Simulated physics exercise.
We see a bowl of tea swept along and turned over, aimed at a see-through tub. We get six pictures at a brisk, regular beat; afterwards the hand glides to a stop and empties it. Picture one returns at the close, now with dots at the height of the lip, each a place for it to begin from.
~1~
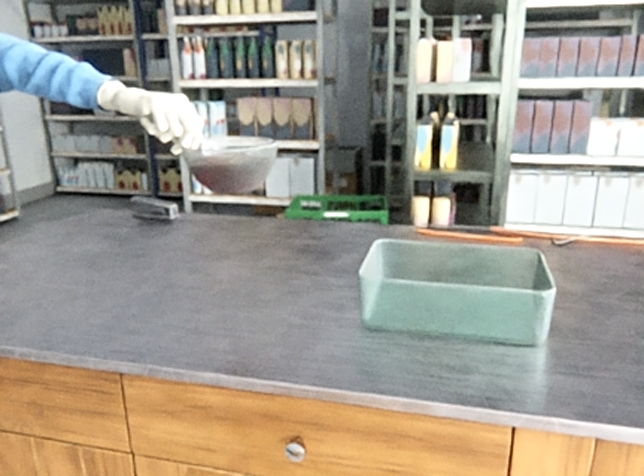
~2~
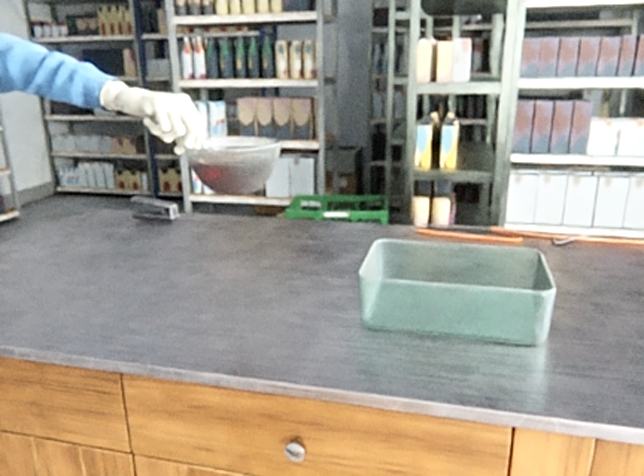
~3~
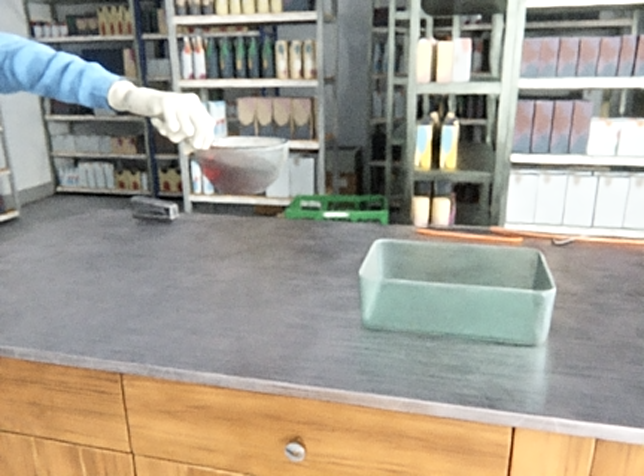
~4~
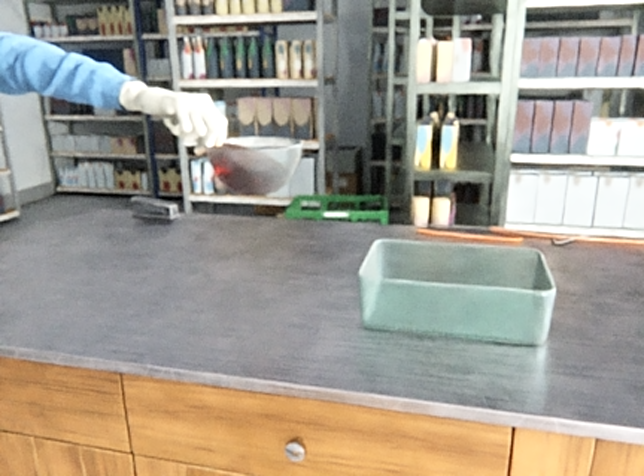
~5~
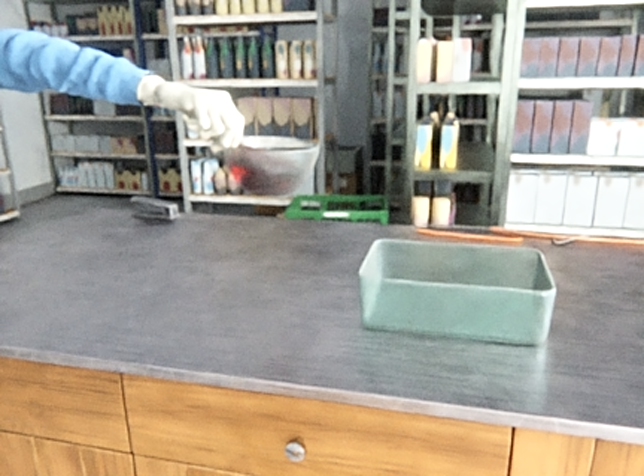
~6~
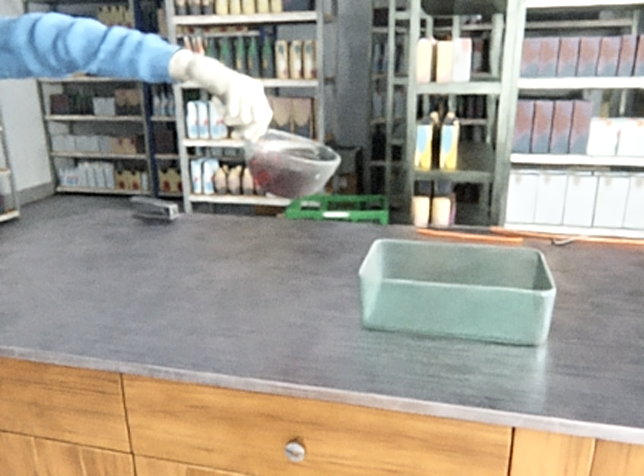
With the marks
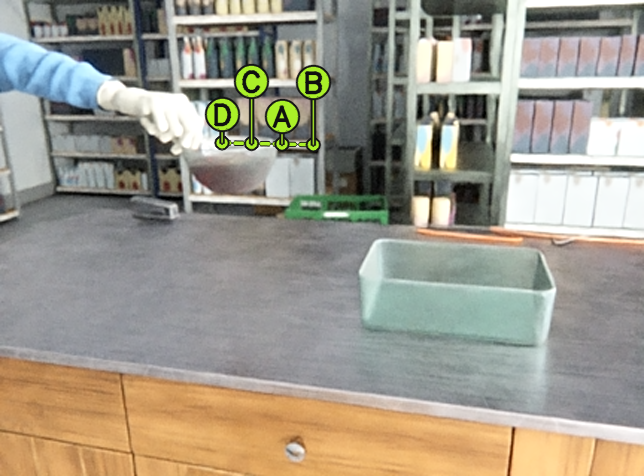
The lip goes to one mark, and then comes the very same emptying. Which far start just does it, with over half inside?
Take C.
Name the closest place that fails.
The answer is D.
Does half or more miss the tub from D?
Yes, that goes wrong.
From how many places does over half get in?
Three of the four.
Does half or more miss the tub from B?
No.
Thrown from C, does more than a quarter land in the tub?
Yes, clearly.
In lime, A at (282, 144); B at (313, 144); C at (251, 143); D at (222, 142).
With A, about 80 % lands in the tub, 5 % falls short and 14 % goes beside or beyond.
With B, about 78 % lands in the tub, 3 % falls short and 19 % goes beside or beyond.
With C, about 63 % lands in the tub, 27 % falls short and 10 % goes beside or beyond.
With D, about 25 % lands in the tub, 71 % falls short and 4 % goes beside or beyond.
